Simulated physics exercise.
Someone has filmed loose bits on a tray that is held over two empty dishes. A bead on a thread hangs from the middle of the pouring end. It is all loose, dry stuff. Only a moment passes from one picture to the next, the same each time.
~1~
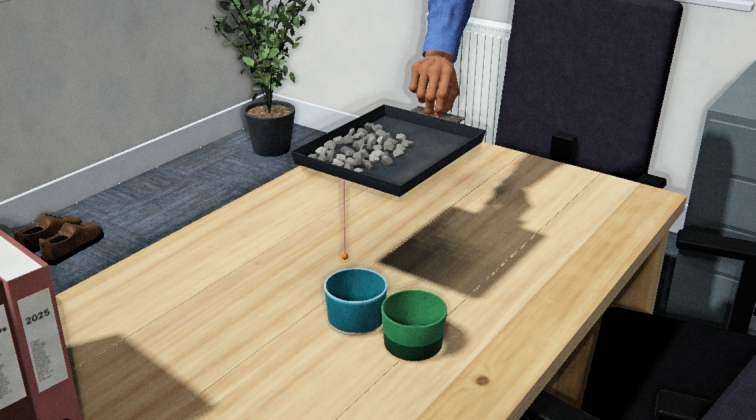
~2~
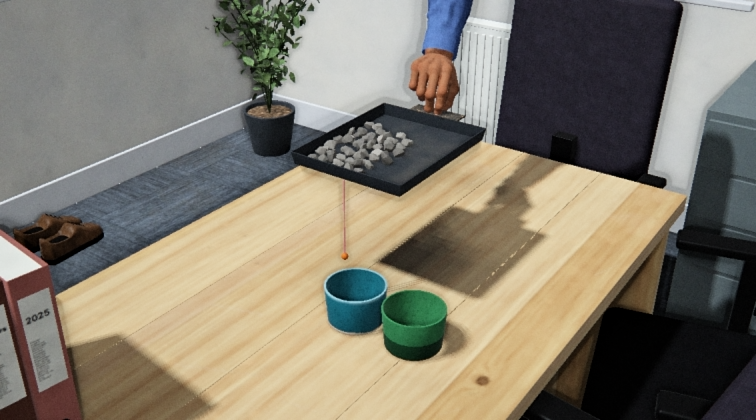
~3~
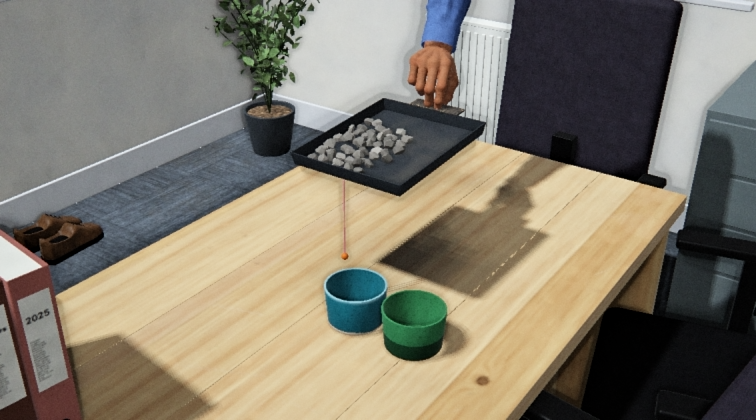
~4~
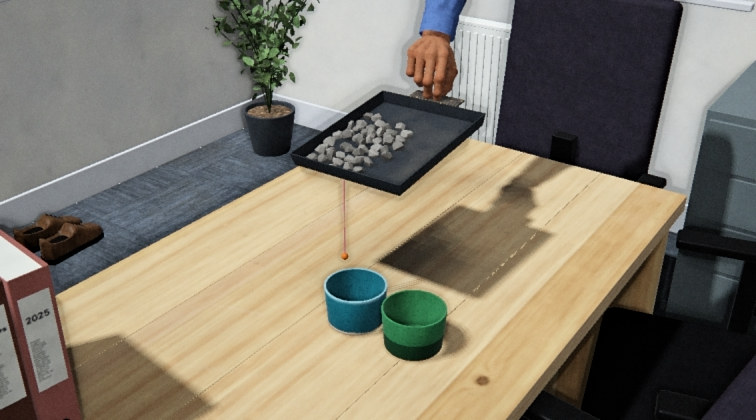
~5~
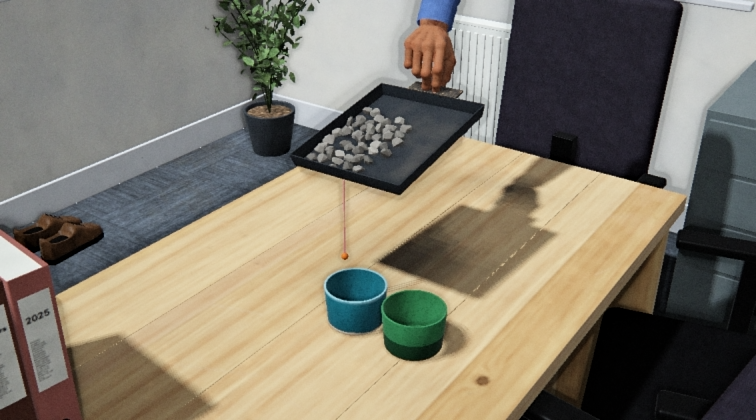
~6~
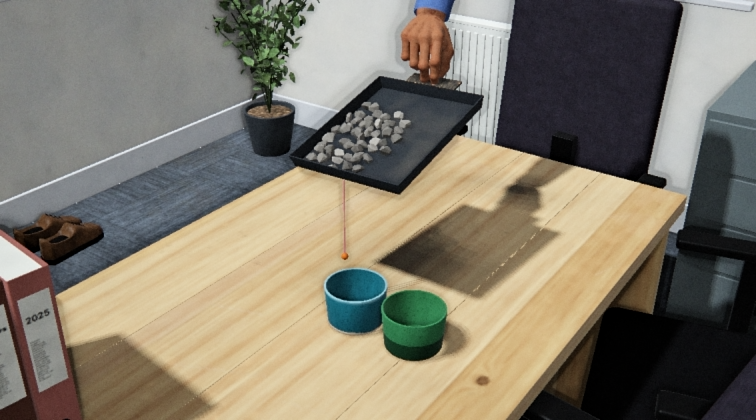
In an office, a hand holds a dark tray of grey gravel above a wooden table, where a blue dish and a green dish stand empty below a bead hanging on a thread. The tray starts level, then the hand slowly tilts it slightly toward its left front corner while the gravel barely shifts.
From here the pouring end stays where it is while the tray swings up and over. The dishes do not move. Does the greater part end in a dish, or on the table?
In the dishes lies only the smaller part of it.
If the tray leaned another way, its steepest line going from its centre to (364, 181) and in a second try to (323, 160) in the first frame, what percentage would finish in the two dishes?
First some 50, then 0 per cent.
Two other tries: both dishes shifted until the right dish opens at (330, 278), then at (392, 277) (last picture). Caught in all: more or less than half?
At the first place over half, at the second the smaller part.
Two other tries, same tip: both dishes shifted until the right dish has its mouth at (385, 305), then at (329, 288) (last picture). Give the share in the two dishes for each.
The first gives 40 %, the second 80 %.
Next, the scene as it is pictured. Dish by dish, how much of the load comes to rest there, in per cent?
For the left dish some 10 %, for the right dish some 0 %.
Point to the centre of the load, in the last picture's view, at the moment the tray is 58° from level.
Near (330, 142).
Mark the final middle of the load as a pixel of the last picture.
Roughly at (290, 309).
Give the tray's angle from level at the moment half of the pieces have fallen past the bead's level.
Roughly 100°.
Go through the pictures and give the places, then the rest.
The first frame shows corners of the pouring end at (295, 151) and (400, 184), level; middle of the load at (363, 150), bits of gravel; left dish at (337, 313); right dish at (396, 339); bead on its thread at (345, 256).
The second frame shows corners of the pouring end at (294, 151) and (400, 184), level; middle of the load at (363, 149).
The third frame shows corners of the pouring end at (294, 152) and (399, 184), tipped barely, lowest at the left corner; middle of the load at (363, 147).
The fourth frame shows corners of the pouring end at (294, 153) and (399, 183), tipped a little, lowest at the left corner; middle of the load at (363, 144).
The fifth frame shows corners of the pouring end at (293, 154) and (398, 183), tipped a little, lowest at the left corner; middle of the load at (362, 141).
The sixth frame shows corners of the pouring end at (292, 155) and (397, 183), tipped a little, lowest at the left corner; middle of the load at (361, 139); left dish at (337, 313); right dish at (396, 339).
Soon after the last picture, tray tipped steeply; all on the tray.
A little later, tray tipped right over; about a third on the tray; about a quarter outside both; about half in the air.
Later still, tray tipped past a quarter turn; a small part in the left dish; most outside both.
At rest, tray tipped past a quarter turn; none in the right dish; a small part in the left dish; most outside both.
